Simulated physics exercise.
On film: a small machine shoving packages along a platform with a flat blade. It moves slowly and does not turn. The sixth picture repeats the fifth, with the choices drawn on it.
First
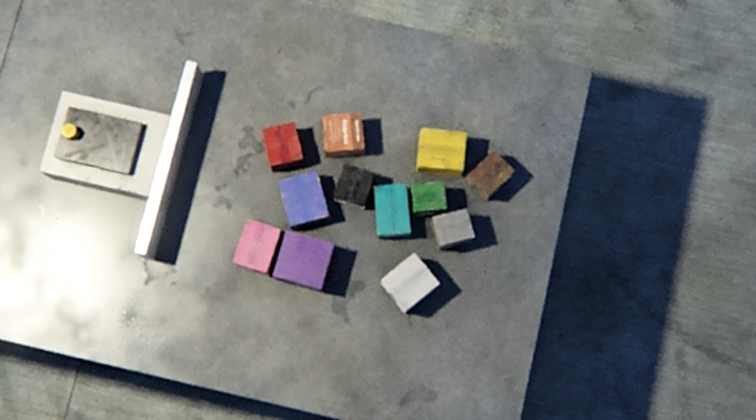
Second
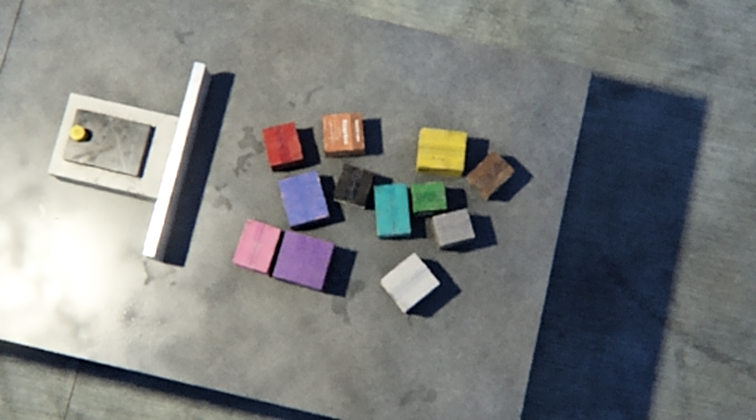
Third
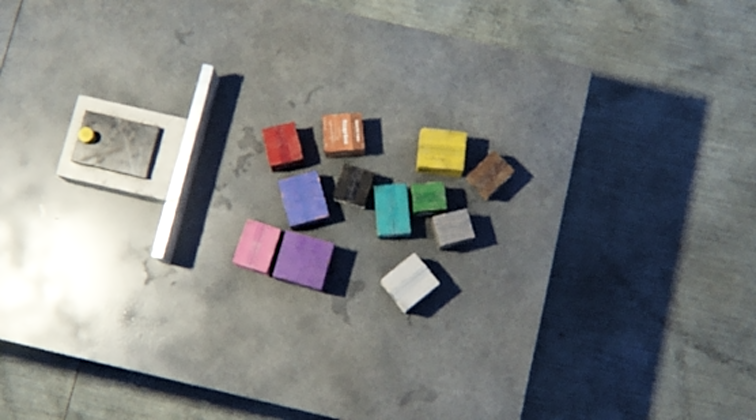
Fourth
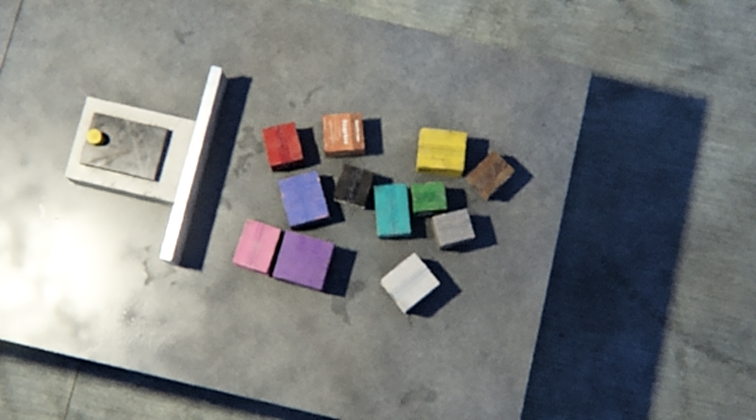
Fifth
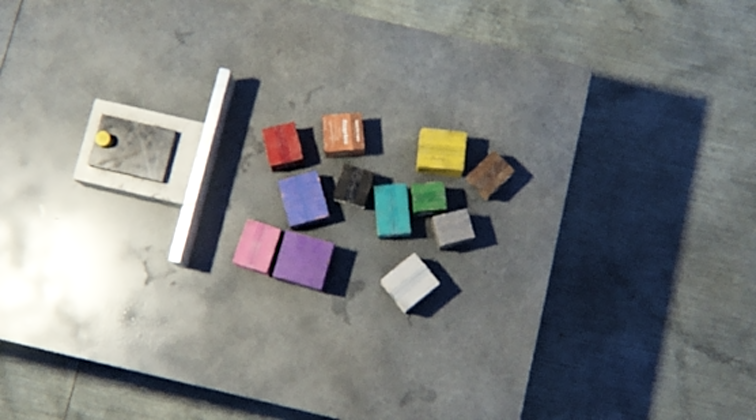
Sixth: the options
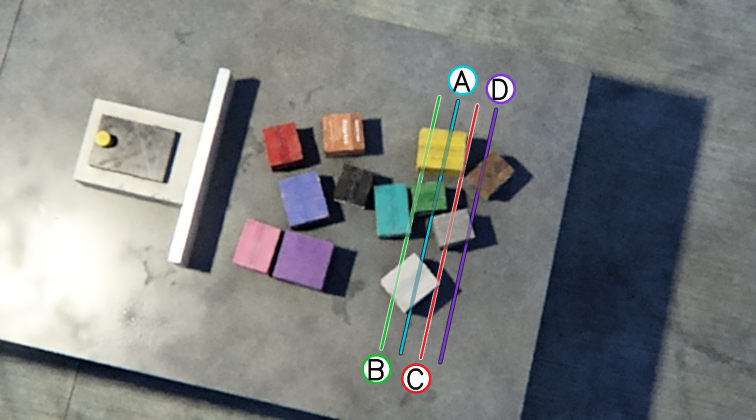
On a grey platform, a small machine with a long white blade moves slowly to the right, closing some of the gap to a scattered group of colourful blocks, which stay still and untouched.
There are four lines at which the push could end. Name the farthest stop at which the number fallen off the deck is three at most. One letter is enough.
At C, and not beyond.
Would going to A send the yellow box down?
No.
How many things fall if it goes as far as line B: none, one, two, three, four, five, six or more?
By then, none.
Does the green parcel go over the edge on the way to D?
By then, yes.
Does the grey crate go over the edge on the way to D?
By then, yes.
On the marked copy, A at (430, 225); B at (411, 220); C at (450, 229); D at (469, 234).
Following C. Soon after the start, robot (226, 170); orange box (361, 135); purple crate (339, 270).
Later, robot (315, 190); grey crate (501, 243); green parcel (506, 215).
In the end, robot (385, 206); grey crate over the edge; green parcel over the edge; two fallen.
As for the rest, A is within the limit but short; B is within the limit but short; D drops five.
